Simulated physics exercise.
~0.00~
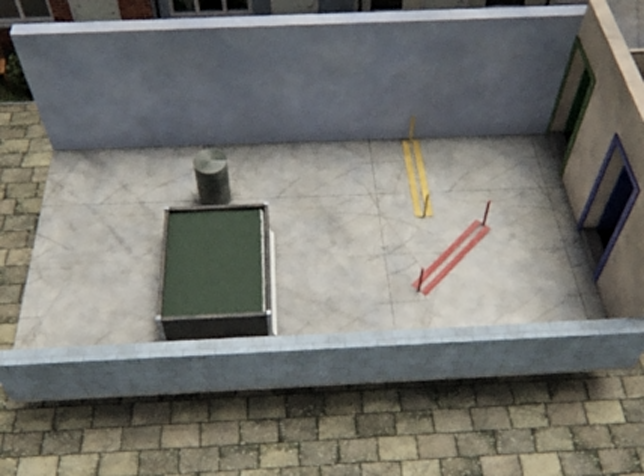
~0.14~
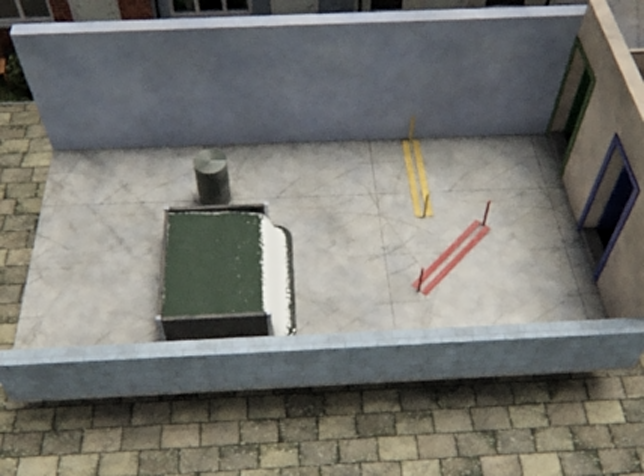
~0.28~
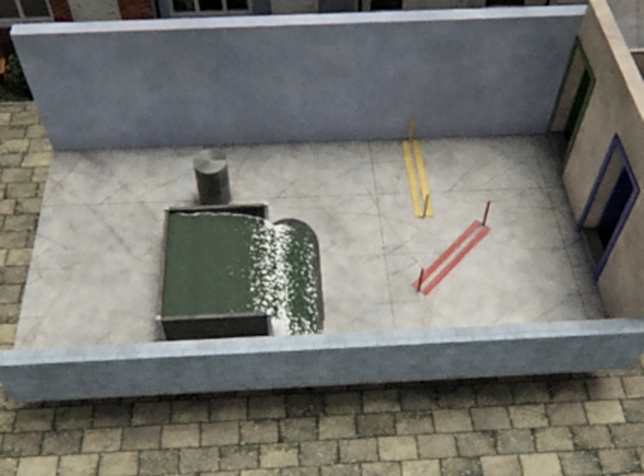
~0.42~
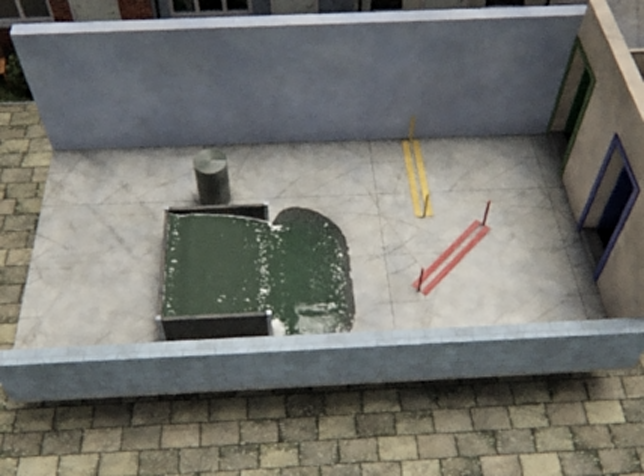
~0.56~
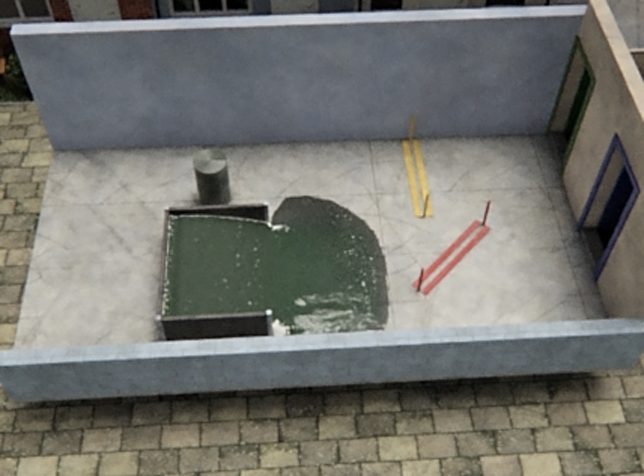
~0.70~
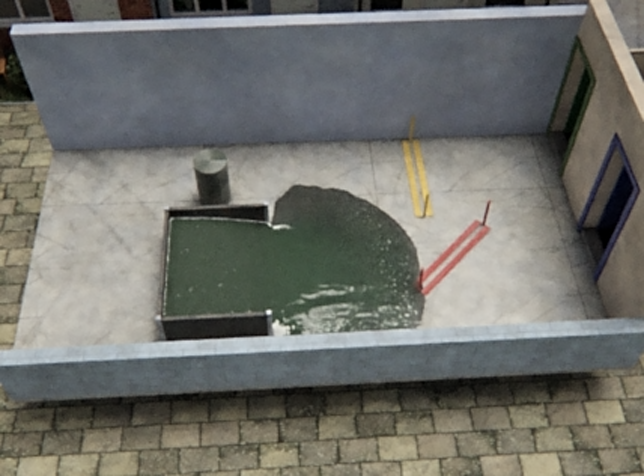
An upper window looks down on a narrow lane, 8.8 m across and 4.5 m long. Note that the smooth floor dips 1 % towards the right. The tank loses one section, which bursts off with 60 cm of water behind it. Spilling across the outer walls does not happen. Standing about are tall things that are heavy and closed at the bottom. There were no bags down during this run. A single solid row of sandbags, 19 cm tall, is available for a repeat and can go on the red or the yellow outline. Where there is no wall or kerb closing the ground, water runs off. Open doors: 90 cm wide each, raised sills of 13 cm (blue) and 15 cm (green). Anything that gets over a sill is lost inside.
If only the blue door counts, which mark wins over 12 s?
The red mark.
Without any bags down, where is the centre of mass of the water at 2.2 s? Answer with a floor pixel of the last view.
I'd say somewhere about (383, 273).
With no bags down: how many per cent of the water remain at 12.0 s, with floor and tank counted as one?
92 %.
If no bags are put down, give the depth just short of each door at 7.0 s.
So blue stands at 8 cm, while green stands at 14 cm.
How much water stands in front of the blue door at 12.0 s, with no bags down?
Depth reading: Near 8.5 cm.
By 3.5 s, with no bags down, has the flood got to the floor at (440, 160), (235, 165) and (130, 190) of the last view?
Spot 1: Submerged; spot 2: Unwetted; spot 3: Unwetted.
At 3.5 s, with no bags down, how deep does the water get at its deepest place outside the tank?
Up to about 25 centimetres.
After 1.4 s water covers 40 % of the floor and is deepest (22 cm) near (282, 272) in the run without bags; in at the blue door, 0 L with no bags, 0 L with the row on red, 0 L on yellow.
After 2.2 s water covers 55 % of the floor and is deepest (40 cm) near (608, 346) in the run without bags; in at the blue door, 12 L with no bags, 0 L with the row on red, 14 L on yellow.
After 3.5 s water covers 55 % of the floor and is deepest (25 cm) near (605, 335) in the run without bags; in at the blue door, 65 L with no bags, 1 L with the row on red, 87 L on yellow.
After 7.0 s water covers 60 % of the floor and is deepest (14 cm) near (549, 163) in the run without bags; in at the blue door, 86 L with no bags, 4 L with the row on red, 109 L on yellow.
After 12.0 s water covers 85 % of the floor and is deepest (8 cm) near (589, 287) in the run without bags; in at the blue door, 87 L with no bags, 4 L with the row on red, 110 L on yellow.
